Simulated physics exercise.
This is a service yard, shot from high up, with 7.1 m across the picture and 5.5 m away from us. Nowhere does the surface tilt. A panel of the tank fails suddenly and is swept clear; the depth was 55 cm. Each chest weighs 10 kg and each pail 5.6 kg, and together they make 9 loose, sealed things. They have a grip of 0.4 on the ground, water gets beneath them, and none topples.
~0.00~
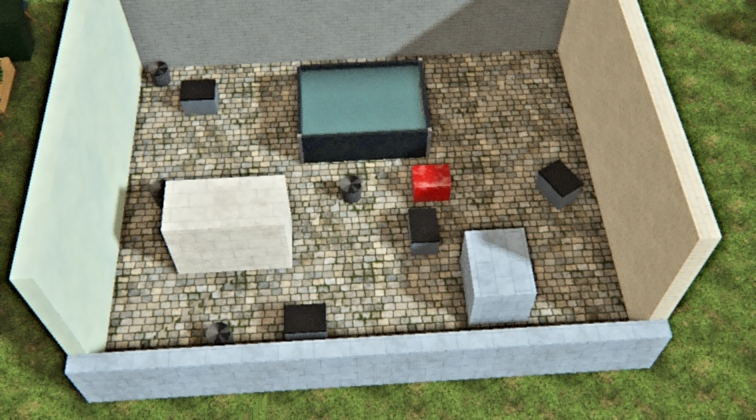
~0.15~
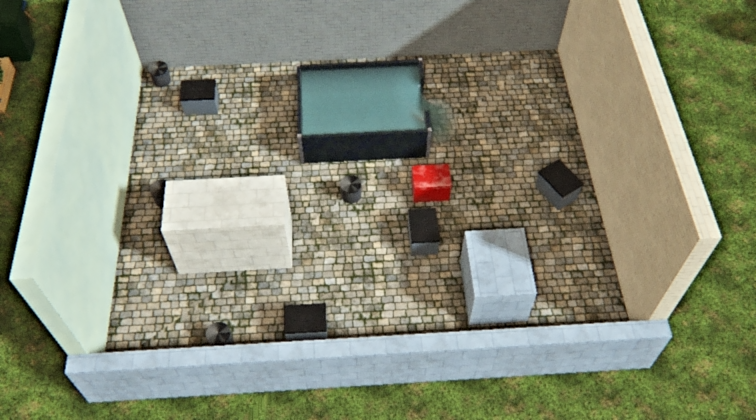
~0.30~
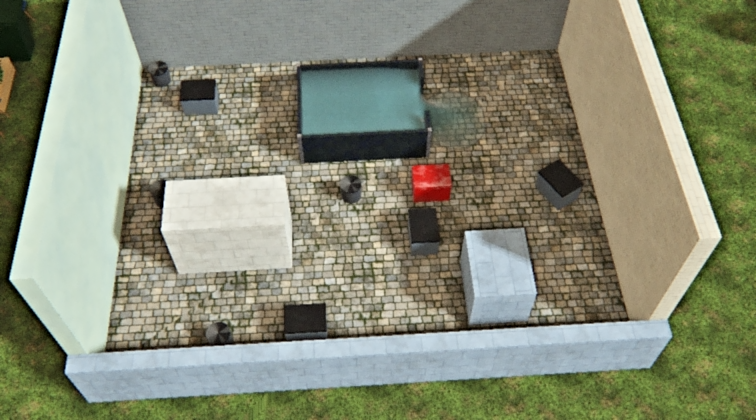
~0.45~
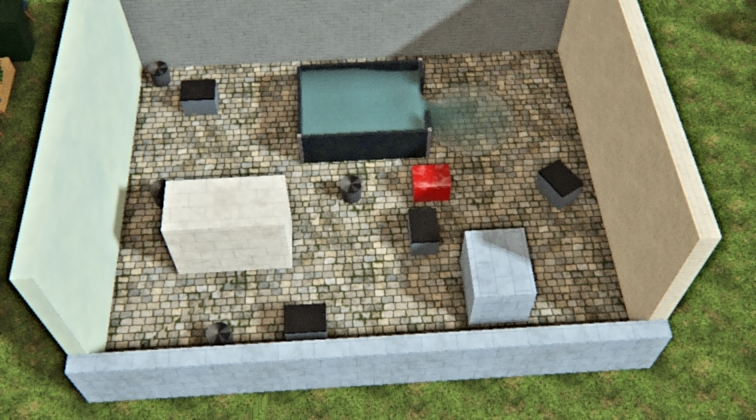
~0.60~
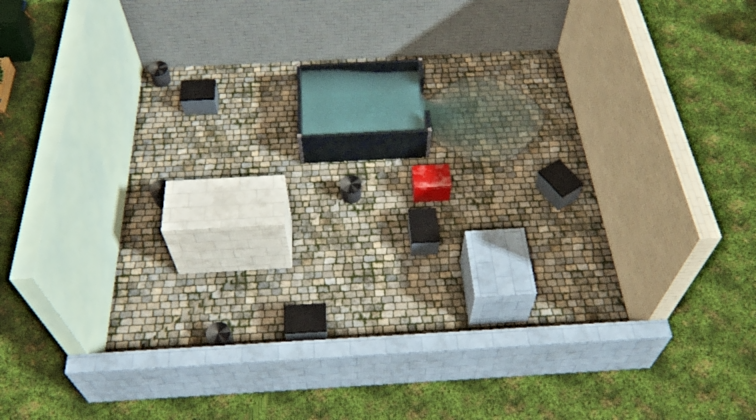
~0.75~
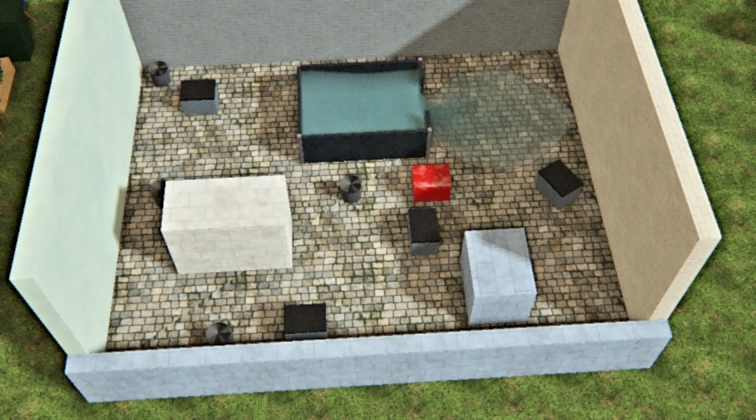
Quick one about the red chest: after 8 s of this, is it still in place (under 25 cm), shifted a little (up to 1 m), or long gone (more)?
Still in place.
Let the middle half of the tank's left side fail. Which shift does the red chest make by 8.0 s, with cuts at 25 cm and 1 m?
With that failure, the red chest remains in position.
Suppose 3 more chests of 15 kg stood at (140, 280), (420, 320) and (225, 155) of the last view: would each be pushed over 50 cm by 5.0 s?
Well, in that order it's lower, lower and lower.
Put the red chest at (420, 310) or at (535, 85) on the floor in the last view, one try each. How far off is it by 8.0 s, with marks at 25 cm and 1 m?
Respectively: It rests almost unmoved; it is shoved a long way.
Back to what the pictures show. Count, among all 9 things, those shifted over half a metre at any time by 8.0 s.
Tally: 1.
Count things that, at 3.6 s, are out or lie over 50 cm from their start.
Result: 1.
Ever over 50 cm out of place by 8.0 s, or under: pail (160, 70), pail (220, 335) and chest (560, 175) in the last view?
In sequence - stayed below the line; stayed below the line; crossed the line.
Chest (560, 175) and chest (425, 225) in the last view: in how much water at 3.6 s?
About 6 and 0 cm.
After 1.6 s the red chest is near (432, 176), 0.0 m from its start, aground; 0 afloat.
After 3.6 s the red chest is near (432, 176), 0.0 m from its start, aground; 1 afloat.
After 5.6 s the red chest is near (432, 176), 0.0 m from its start, aground; 1 afloat.
After 8.0 s the red chest is near (432, 176), 0.0 m from its start, aground; 1 afloat.
